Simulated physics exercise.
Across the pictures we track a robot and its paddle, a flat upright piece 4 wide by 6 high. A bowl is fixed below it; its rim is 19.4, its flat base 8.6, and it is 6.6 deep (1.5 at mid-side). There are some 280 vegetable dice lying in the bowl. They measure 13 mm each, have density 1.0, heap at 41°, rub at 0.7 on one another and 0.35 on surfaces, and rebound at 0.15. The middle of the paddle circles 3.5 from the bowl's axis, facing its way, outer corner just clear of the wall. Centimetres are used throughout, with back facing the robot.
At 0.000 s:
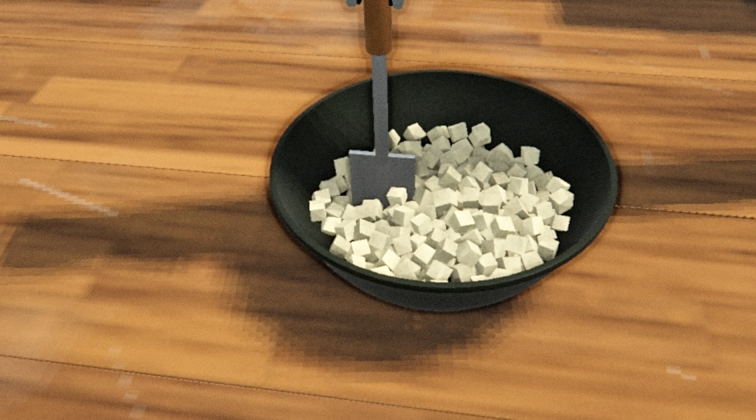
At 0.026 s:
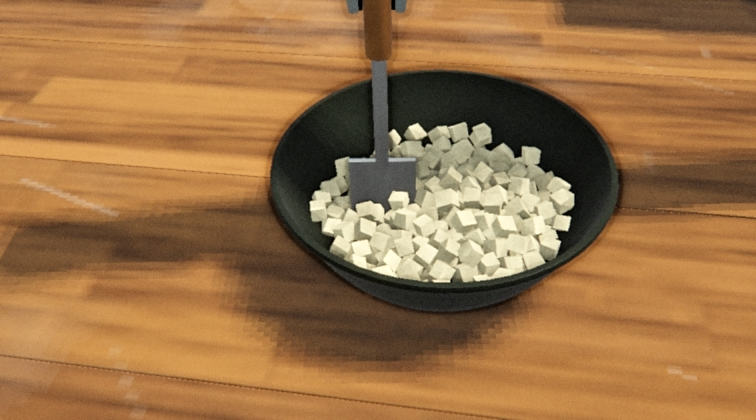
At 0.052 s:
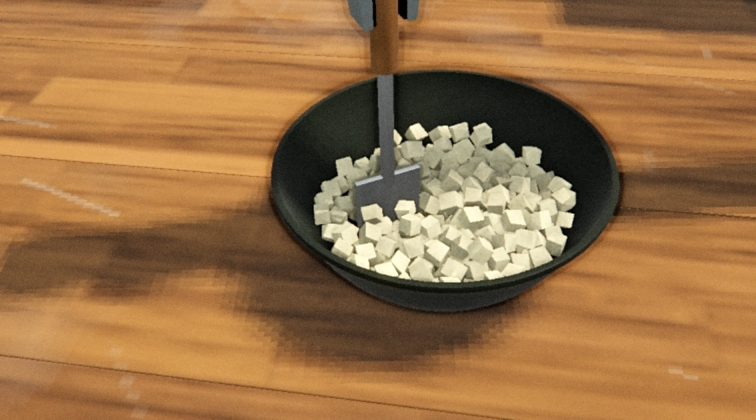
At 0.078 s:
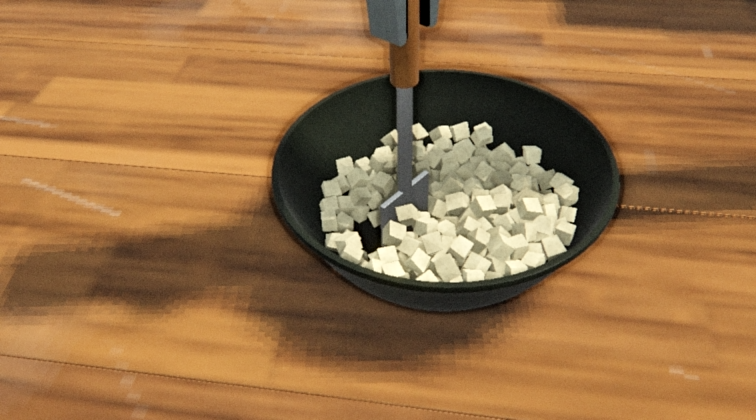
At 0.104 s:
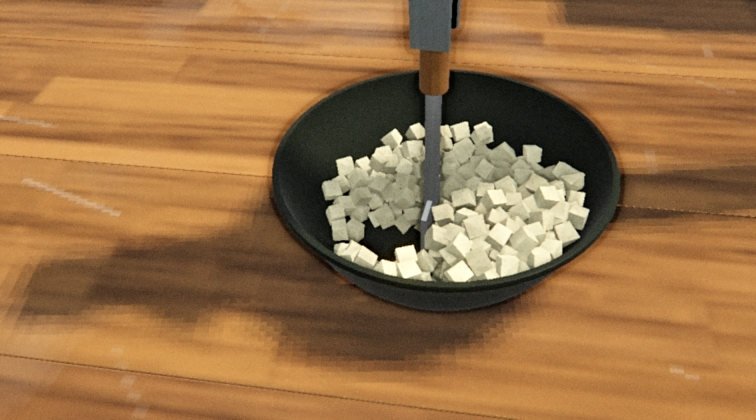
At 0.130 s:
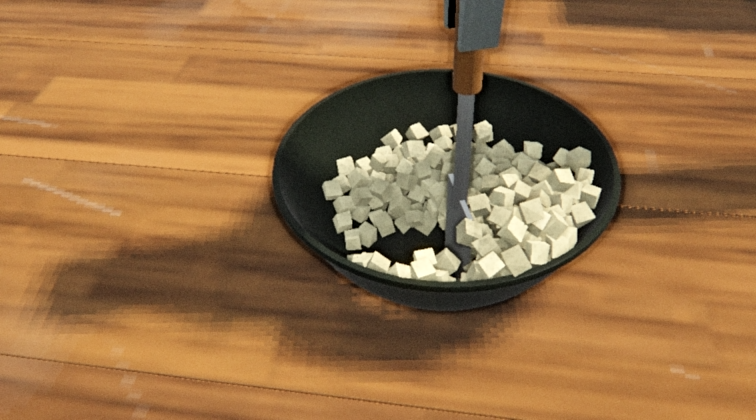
The clip opens on a dark bowl of pale cubes on a wooden surface, a flat paddle standing among them at the left. The robot gripper holding its handle then sweeps it rightward and toward the viewer while turning it edge-on, pushing cubes to the right and baring a dark patch of bowl behind it.
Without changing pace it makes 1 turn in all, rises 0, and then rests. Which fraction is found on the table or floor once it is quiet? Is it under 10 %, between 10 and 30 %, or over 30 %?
Between 10 and 30 %.
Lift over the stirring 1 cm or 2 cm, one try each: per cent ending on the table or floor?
Near 25 in a hundred, then near 15 in a hundred.
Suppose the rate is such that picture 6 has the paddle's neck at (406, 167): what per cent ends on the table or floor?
I'd put it close to 5 per cent.
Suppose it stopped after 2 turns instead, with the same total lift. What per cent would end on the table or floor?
Then roughly 30 percent.
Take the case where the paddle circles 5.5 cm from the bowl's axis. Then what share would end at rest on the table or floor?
Then about 35 per cent.
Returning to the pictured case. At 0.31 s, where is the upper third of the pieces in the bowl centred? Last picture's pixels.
The centre is roughly (400, 103).
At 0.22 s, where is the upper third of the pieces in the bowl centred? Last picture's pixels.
I'd put it at around (548, 130).
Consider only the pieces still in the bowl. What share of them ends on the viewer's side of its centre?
It comes to near 60 percent.
By 0.22 s, 202° round, highest piece 11 above the table; 270 in the bowl, 14 in flight or on the tool.
By 0.31 s, 294° round, highest piece 10 above the table; 241 in the bowl, 12 on the table or floor, 31 in flight or on the tool.
By 0.56 s, 0° round, highest piece 7 above the table; 225 in the bowl, 59 on the table or floor.
By 1.26 s, 0° round, highest piece 7 above the table; 225 in the bowl, 59 on the table or floor.
Final count, 225 in the bowl, 59 on the table or floor. That is 21 % on the table or floor.
